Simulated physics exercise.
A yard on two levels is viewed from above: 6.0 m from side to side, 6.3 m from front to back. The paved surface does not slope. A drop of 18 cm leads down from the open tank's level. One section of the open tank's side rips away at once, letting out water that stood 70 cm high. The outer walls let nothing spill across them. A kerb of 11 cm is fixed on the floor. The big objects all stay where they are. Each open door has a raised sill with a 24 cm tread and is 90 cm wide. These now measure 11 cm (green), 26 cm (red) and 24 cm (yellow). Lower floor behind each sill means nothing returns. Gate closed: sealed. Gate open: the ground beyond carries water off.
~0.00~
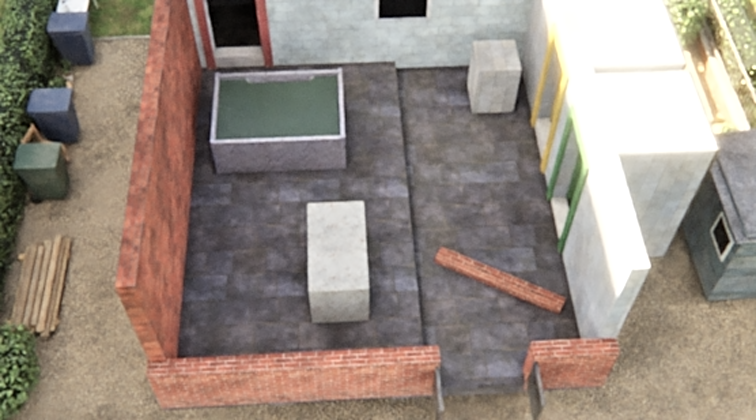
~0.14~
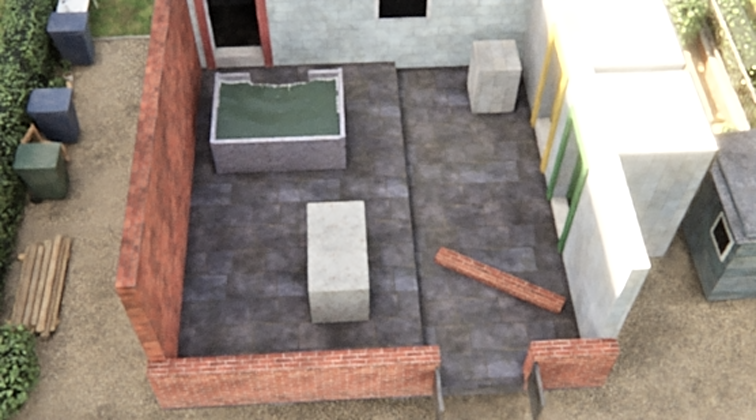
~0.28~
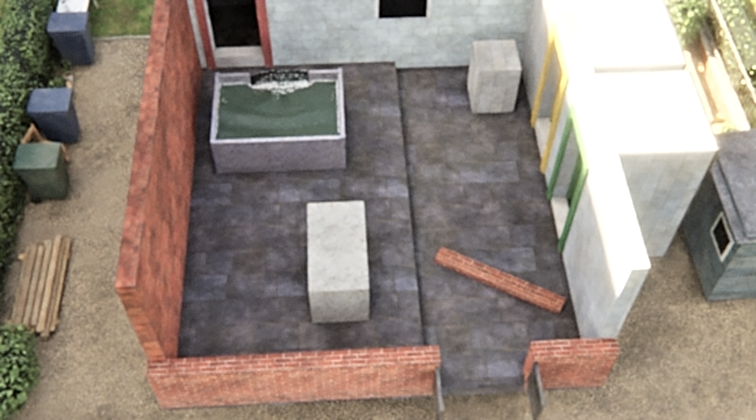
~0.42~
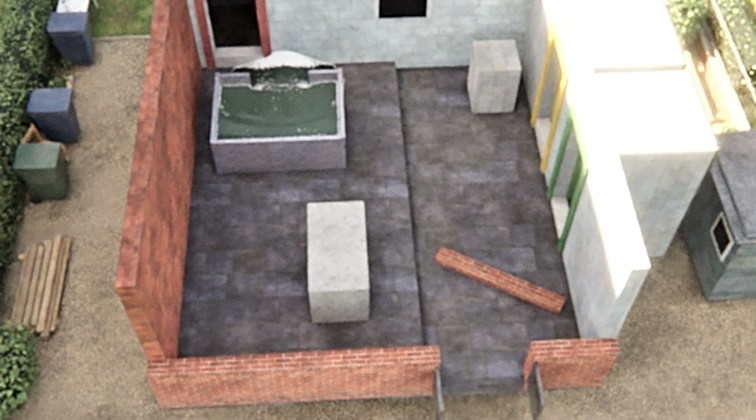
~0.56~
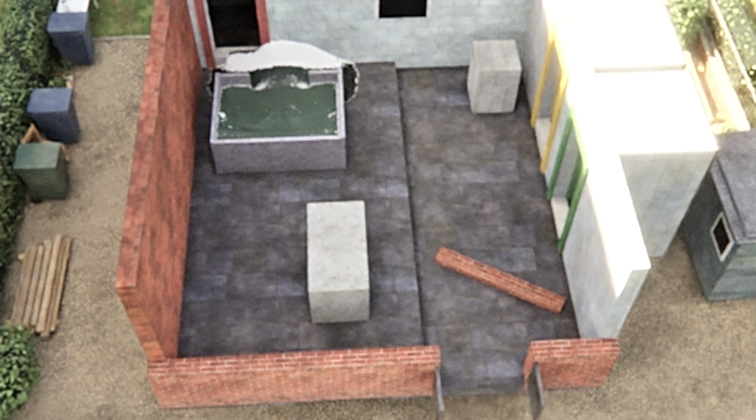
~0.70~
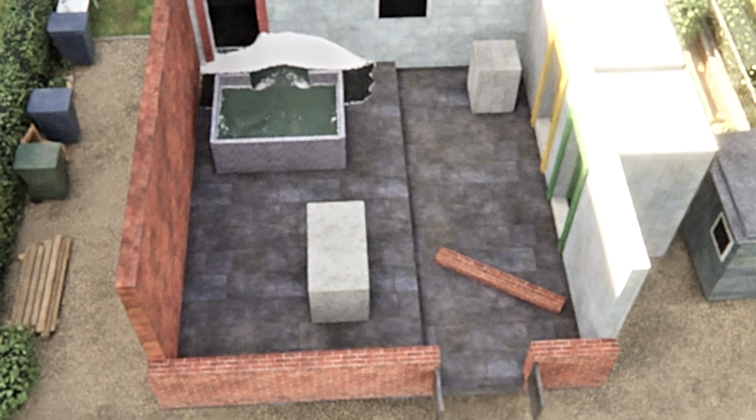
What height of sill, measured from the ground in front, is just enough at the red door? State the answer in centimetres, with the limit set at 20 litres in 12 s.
About 33 cm.
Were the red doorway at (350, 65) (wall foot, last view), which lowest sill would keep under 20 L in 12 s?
Around 14.5 cm would do it.
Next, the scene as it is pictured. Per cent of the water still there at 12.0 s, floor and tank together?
Water still present: Approx. 90 %.
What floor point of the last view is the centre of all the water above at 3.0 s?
Approximately (310, 127).
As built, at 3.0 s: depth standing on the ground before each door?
Green door: 6 cm; red door: 25 cm; yellow door: 9 cm.
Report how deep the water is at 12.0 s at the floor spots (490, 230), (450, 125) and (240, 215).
First spot about 8 cm, second about 7 cm, third about 2 cm.
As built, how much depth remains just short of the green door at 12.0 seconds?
Some 8.0 cm.
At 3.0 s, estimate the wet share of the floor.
45 %.
After 1.4 s water covers 15 % of the floor, deepest (52 cm) near (212, 74); 33 cm at the red door, 21 litres in over its 26 cm sill.
After 3.0 s water covers 45 % of the floor, deepest (30 cm) near (280, 71); 25 cm at the red door, 45 litres in over its 26 cm sill.
After 12.0 s water covers 85 % of the floor, deepest (10 cm) near (460, 114); 6 cm at the red door, 47 litres in over its 26 cm sill.
At the red door as built, the water arrived by 0.5 s and peaked near 49 cm at 0.7 s.
With a sill of 29 cm, 37 litres would have come in within the 12 s; with 39 cm, 7 litres. So under 20 litres takes about 33 cm.
